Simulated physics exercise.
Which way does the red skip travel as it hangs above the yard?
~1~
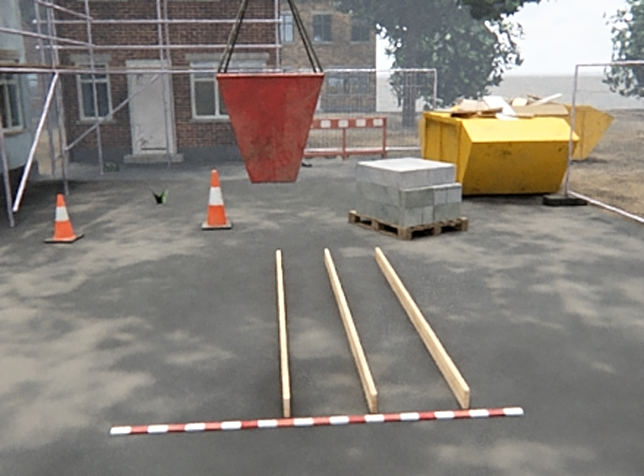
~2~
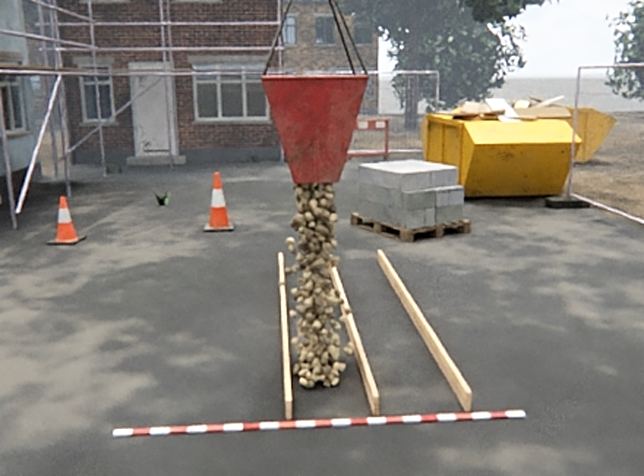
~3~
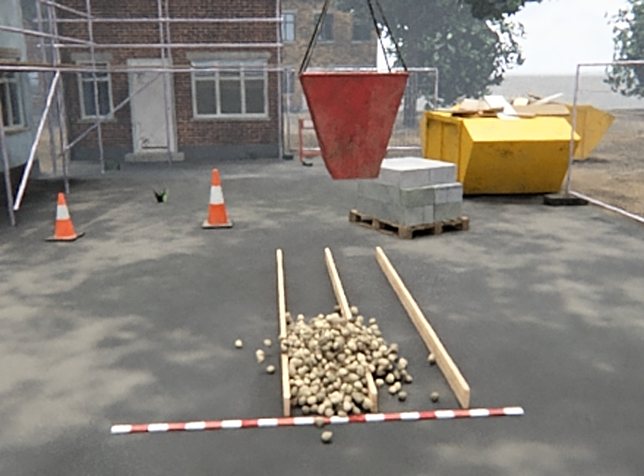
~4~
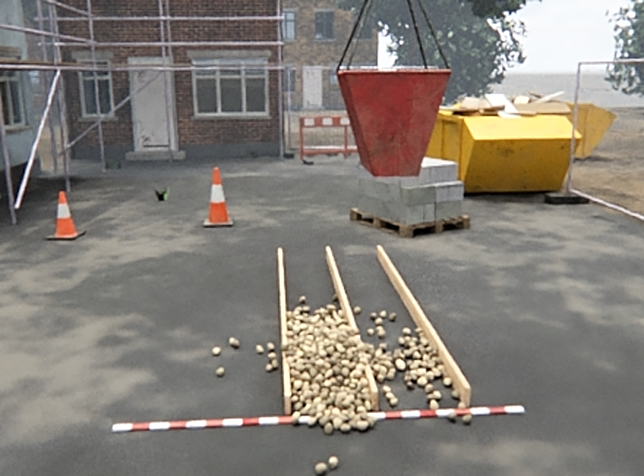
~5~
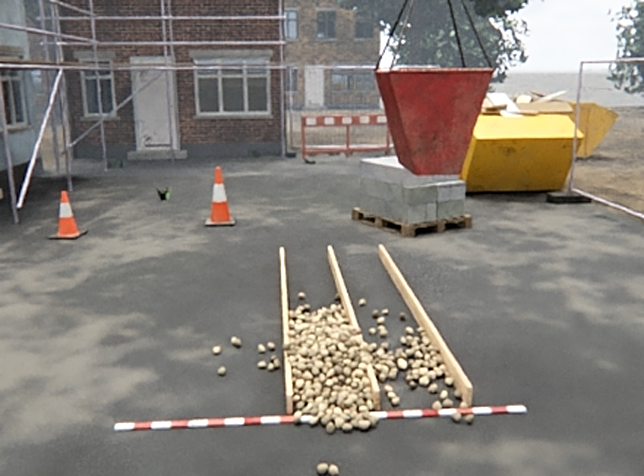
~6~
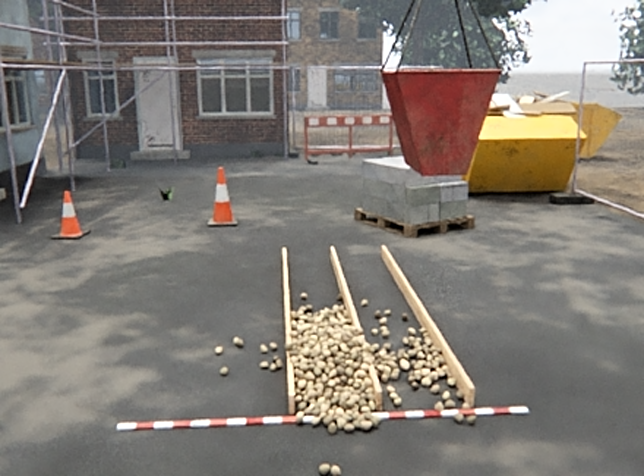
The red skip travels to the right, ending up above the pallet of grey blocks and beside the yellow container.
Red crane skip moving right and dropping round stones between boards, most settling in the left bay, some in the right.
